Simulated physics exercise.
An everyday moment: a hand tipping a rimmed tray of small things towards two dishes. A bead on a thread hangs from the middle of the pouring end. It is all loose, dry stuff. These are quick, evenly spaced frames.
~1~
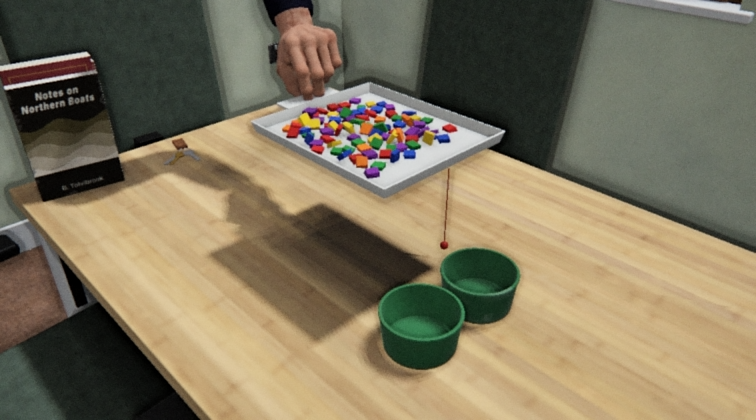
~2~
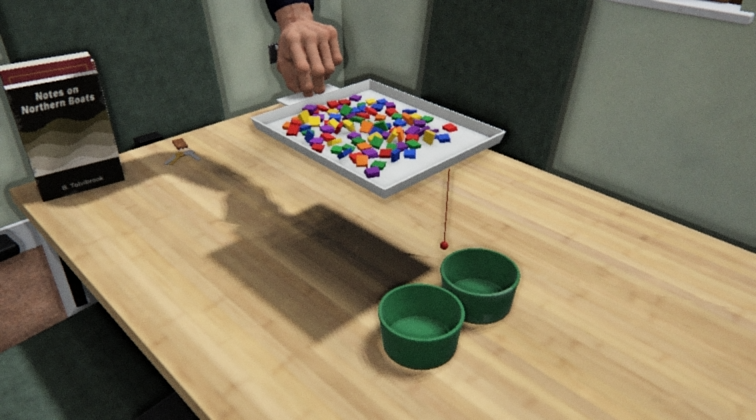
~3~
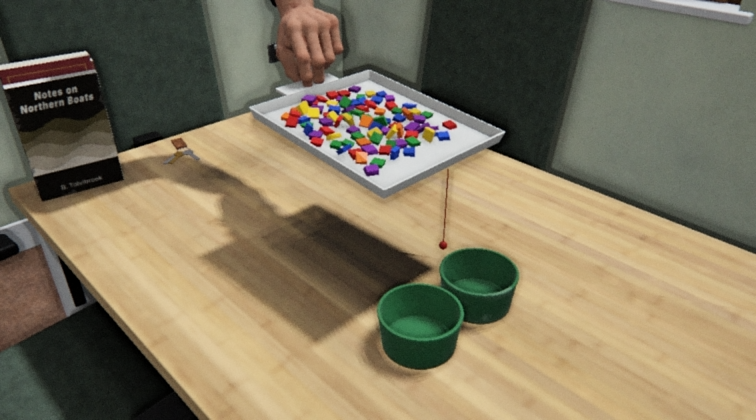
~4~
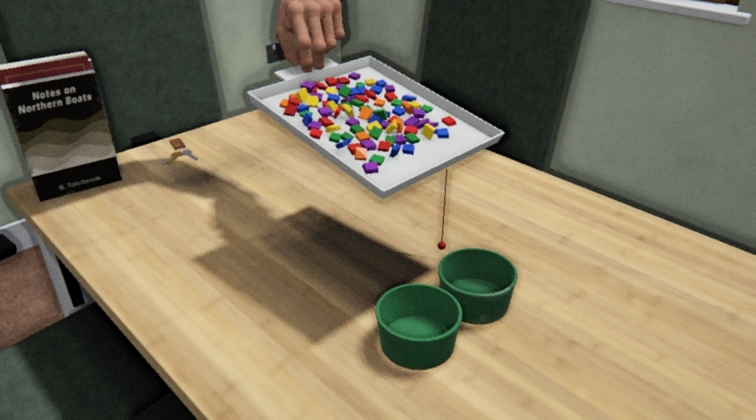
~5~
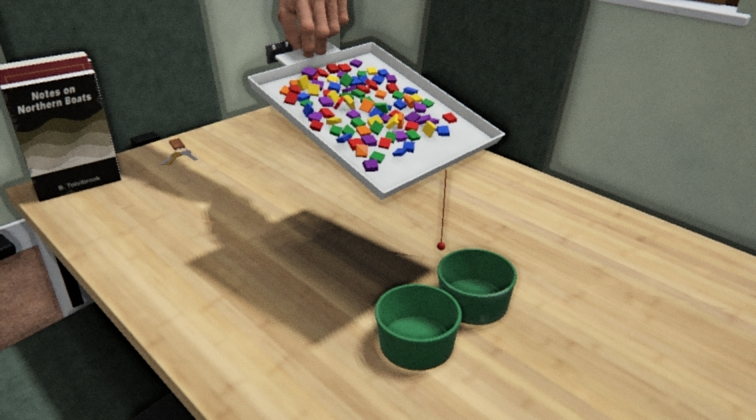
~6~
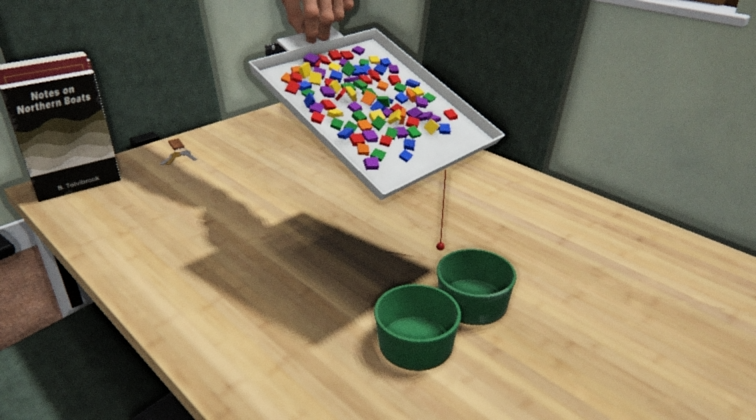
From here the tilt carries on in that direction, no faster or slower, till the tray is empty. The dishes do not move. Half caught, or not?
They take more than half between them.
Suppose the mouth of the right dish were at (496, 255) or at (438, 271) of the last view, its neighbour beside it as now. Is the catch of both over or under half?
First above a half, then under half.
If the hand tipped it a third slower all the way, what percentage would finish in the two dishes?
Some 80 per cent.
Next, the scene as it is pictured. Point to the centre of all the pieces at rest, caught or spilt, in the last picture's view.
Around (475, 305).
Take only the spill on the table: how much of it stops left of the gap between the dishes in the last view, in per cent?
Close to 20 per cent.
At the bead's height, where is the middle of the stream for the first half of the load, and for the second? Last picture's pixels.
Early half (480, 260), late half (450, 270).
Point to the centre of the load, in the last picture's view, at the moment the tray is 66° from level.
Around (439, 145).
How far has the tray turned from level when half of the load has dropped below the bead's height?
Roughly 110°.
Just after the last frame, tray tipped steeply; almost all on the tray; about a tenth in the air.
A moment on, tray tipped past a quarter turn; roughly a third on the tray; about a tenth in the left dish; roughly a quarter in the right dish; roughly a quarter outside both; roughly a quarter in the air.
Further on, tray tipped past a quarter turn; roughly a quarter in the left dish; roughly a third in the right dish; roughly a third outside both; just a few in the air.
When it is over, tray tipped past a quarter turn; roughly a quarter in the left dish; roughly a third in the right dish; roughly a third outside both; just a few in the air.
